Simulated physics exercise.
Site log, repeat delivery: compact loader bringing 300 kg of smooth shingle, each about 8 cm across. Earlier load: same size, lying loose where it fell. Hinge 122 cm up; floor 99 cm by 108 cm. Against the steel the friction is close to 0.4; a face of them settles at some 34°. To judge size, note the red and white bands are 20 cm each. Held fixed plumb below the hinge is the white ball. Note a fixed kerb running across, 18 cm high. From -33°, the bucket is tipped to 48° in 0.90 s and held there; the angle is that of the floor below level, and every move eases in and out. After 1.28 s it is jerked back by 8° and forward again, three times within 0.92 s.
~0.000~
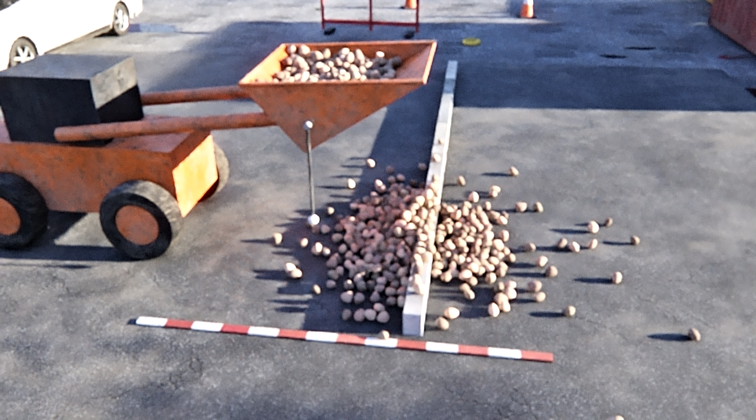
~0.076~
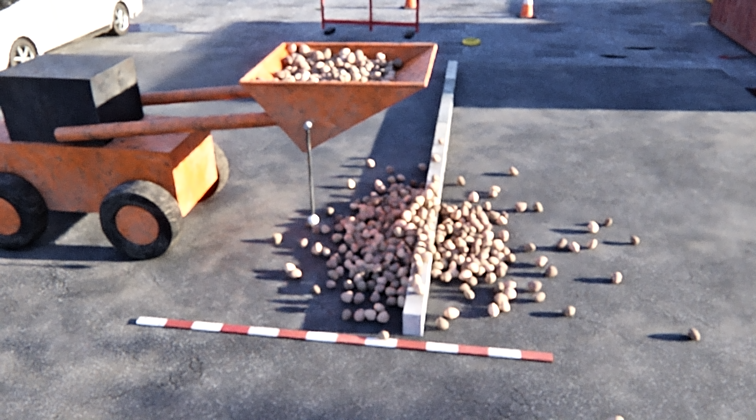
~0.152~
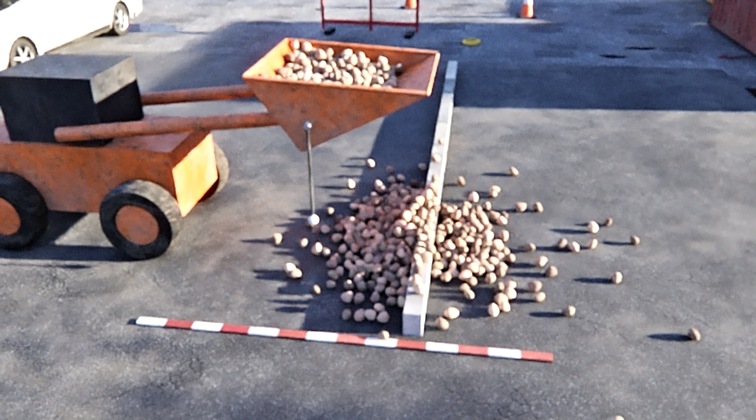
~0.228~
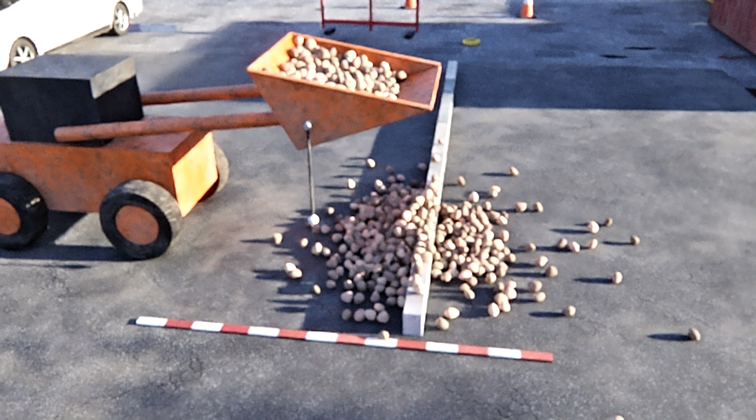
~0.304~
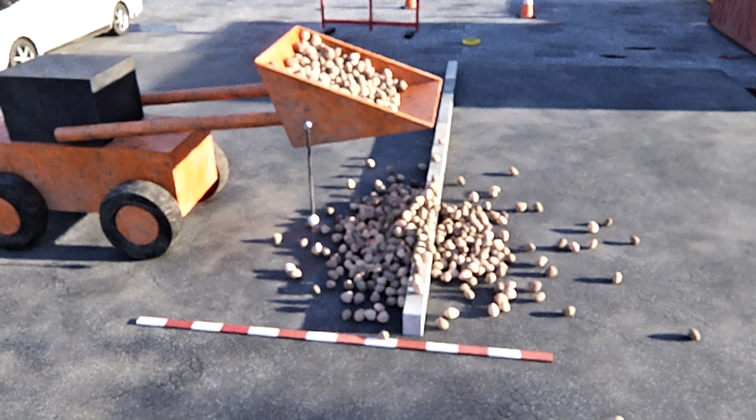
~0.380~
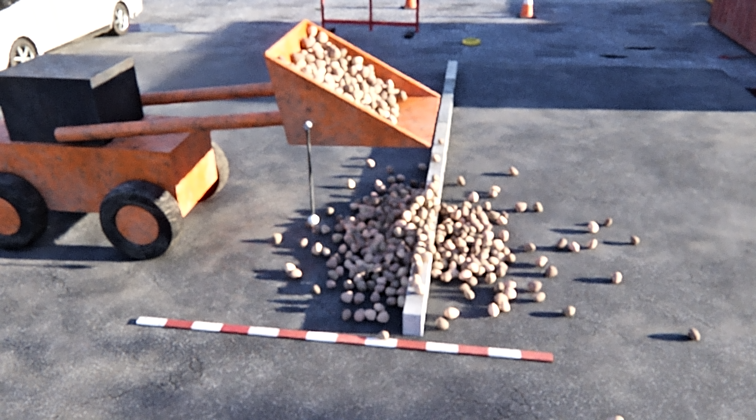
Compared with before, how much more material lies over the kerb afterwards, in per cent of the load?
Some 57 per cent of a load more.
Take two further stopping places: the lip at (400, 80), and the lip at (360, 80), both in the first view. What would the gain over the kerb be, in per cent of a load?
About 30 per cent from the first spot and 5 per cent from the second.
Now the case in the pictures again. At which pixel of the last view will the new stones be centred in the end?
Around (441, 231) in the last picture.
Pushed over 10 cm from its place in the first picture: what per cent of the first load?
Estimate: 20 %, roughly.
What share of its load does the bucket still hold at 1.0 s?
Close to 60 in a hundred is still held.
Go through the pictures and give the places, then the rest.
The first frame shows lip at (424, 82), floor tilted -33°, highest stones at (325, 55). The earlier load is highest near (419, 204), 25 cm above ground level, 73 % on this side of the kerb, 27 % over the kerb.
In the second frame, the bucket is at -31°, its lip at (425, 85); the top of the load is at (322, 55); the stones move at 0.1 m/s on average.
In the third frame, the bucket is at -27°, its lip at (428, 95); the top of the load is at (309, 53); the stones move at 0.3 m/s on average.
In the fourth frame, the bucket is at -20°, its lip at (431, 109); the top of the load is at (306, 50); the stones move at 0.4 m/s on average.
The fifth frame shows lip at (432, 127), floor tilted -11°, highest stones at (308, 46); the stones move at 0.5 m/s on average.
The sixth frame shows lip at (430, 147), floor tilted -2°, highest stones at (311, 43); the stones move at 0.5 m/s on average.
After 0.7 s the floor is at 36°; in per cent of one load, 100 in the bucket, 73 on this side of the kerb, 27 over the kerb; the foremost stones are at (613, 268).
After 1.0 s the floor is at 48°; in per cent of one load, 61 in the bucket, 112 on this side of the kerb, 27 over the kerb; the foremost stones are at (613, 268).
After 2.7 s the floor is at 48°; in per cent of one load, 0 in the bucket, 116 on this side of the kerb, 84 over the kerb; the foremost stones are at (643, 246).
After 5.2 s the floor is at 48°; in per cent of one load, 0 in the bucket, 116 on this side of the kerb, 84 over the kerb; the foremost stones are at (643, 246). Net gain over the kerb, 57.
